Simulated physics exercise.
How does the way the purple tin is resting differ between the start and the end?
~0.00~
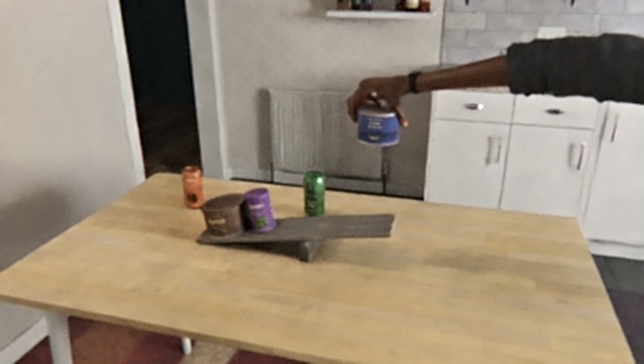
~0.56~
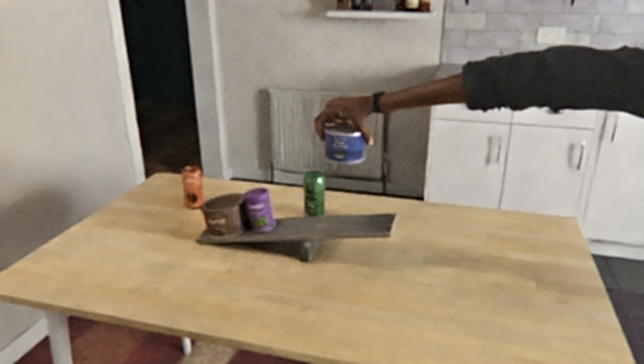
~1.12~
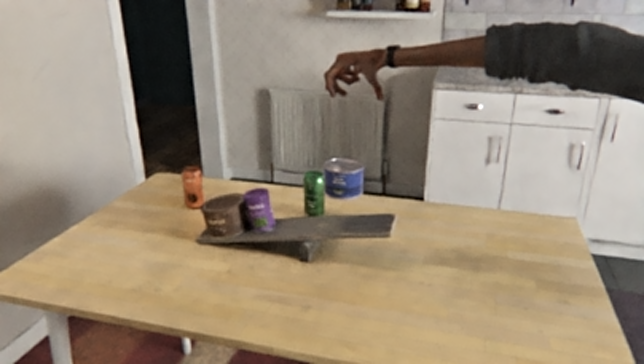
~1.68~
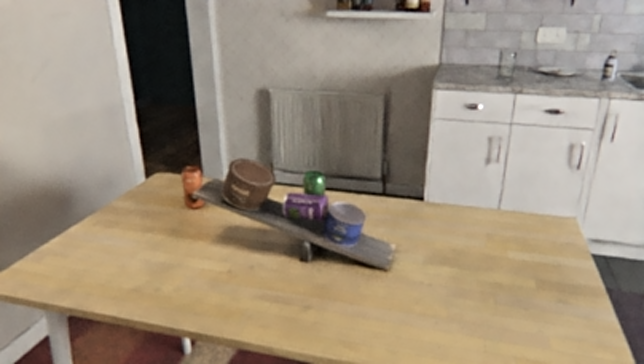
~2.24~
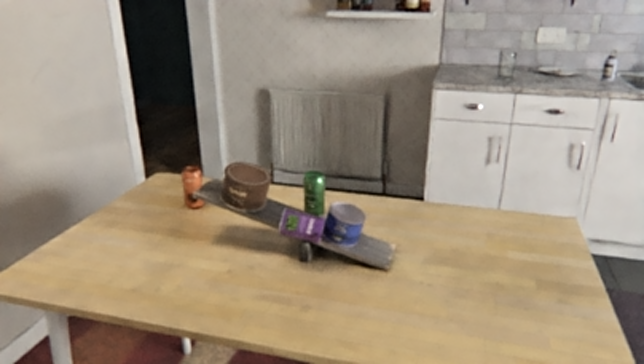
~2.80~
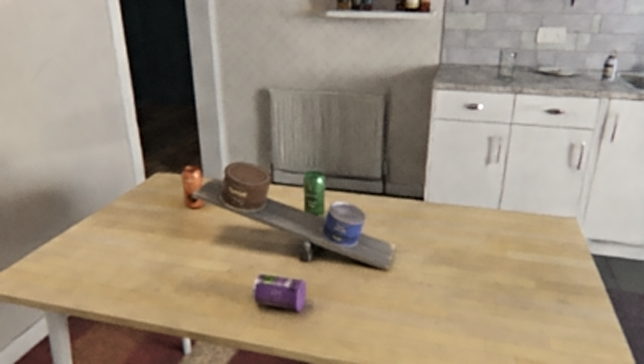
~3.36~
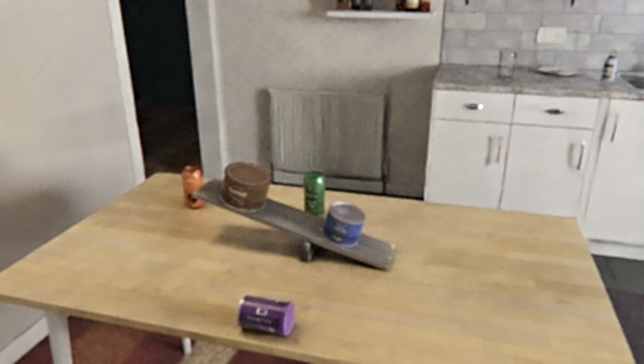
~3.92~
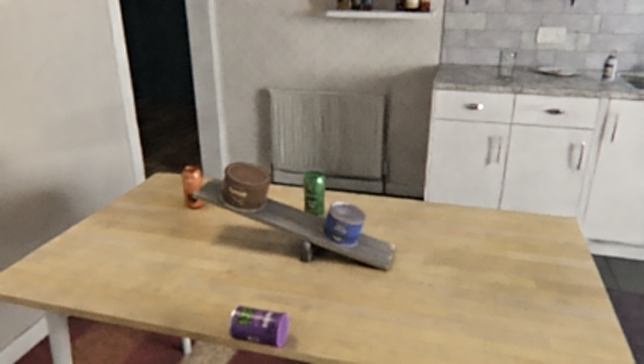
At the start the purple tin leans on the plank beside the brown tub. By the end it is lying on its side on the table near the front edge.
